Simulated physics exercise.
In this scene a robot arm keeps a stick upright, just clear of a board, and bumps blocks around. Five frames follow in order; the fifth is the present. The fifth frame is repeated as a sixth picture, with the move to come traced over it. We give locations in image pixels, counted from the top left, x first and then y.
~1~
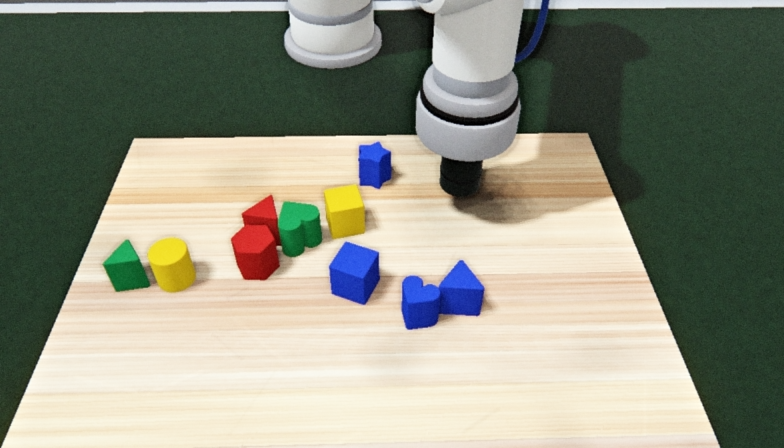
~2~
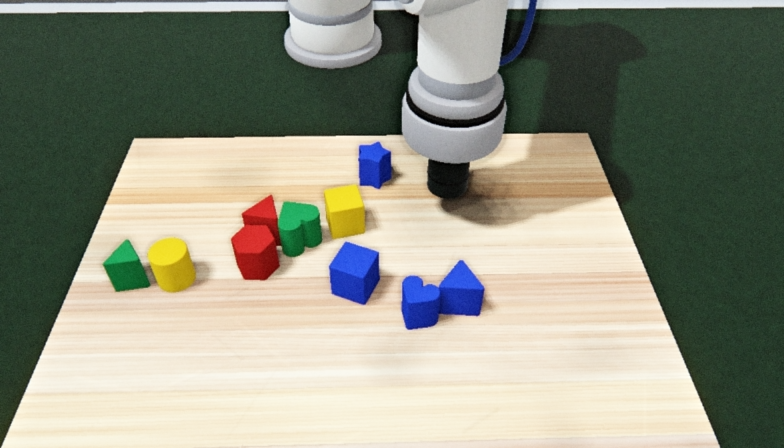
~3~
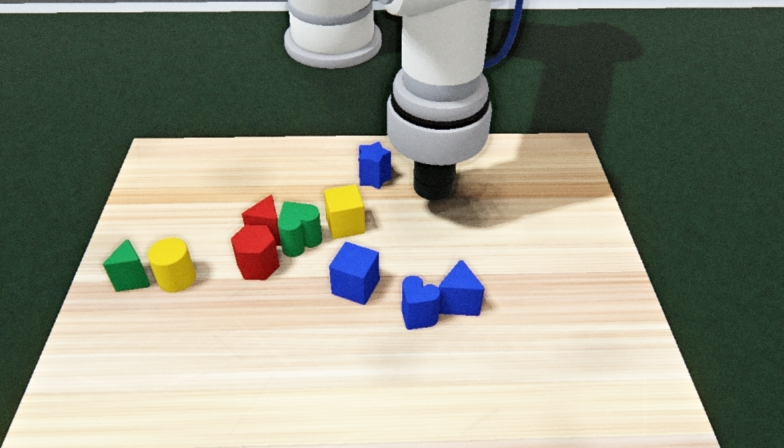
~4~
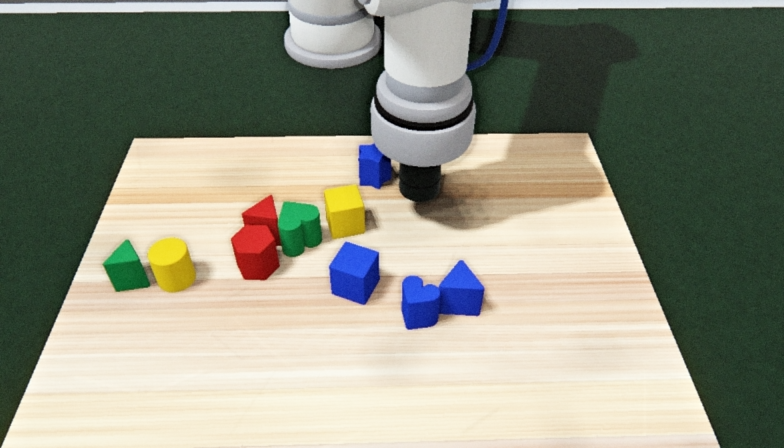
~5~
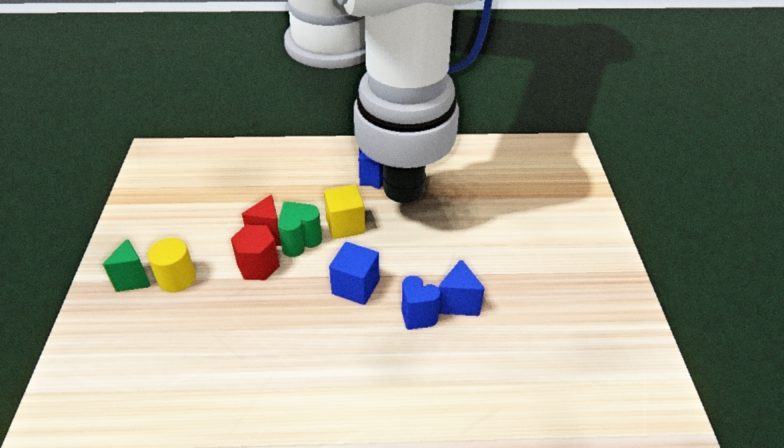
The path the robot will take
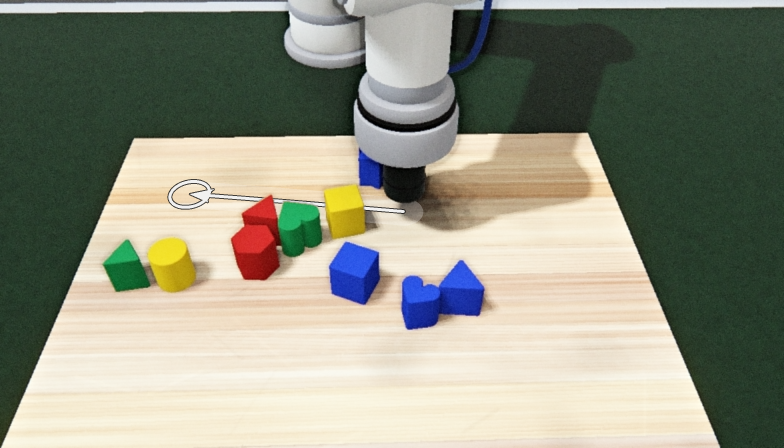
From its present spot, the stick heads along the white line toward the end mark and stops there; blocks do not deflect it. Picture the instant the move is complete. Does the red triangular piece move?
Short answer: No.
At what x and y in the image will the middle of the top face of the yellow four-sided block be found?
Located at (320, 203).
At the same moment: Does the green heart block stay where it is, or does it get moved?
At the end of the path, it will have moved.
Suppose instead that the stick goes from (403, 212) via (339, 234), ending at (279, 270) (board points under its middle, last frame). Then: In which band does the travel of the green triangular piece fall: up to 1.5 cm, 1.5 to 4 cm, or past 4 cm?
Band: Under 1.5 cm.
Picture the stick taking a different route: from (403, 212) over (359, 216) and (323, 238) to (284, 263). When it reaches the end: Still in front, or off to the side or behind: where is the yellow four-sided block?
The block sits ahead of the stick.
Path on the board, from (403, 212) to (190, 194).
What follows on the original path. One third of the way, stick at (329, 185); red hexagonal block at (249, 240); green heart block at (288, 222), turned 15° clockwise; yellow four-sided block at (320, 203), turned 65° anticlockwise.
Two thirds of the way, stick at (255, 179); red hexagonal block at (249, 240); green heart block at (288, 223), turned 15° clockwise; yellow four-sided block at (320, 203), turned 70° anticlockwise.
At the end, stick at (184, 173); red hexagonal block at (249, 240); red triangular piece in place; green heart block at (288, 223), turned 15° clockwise; yellow four-sided block at (320, 203), turned 70° anticlockwise.
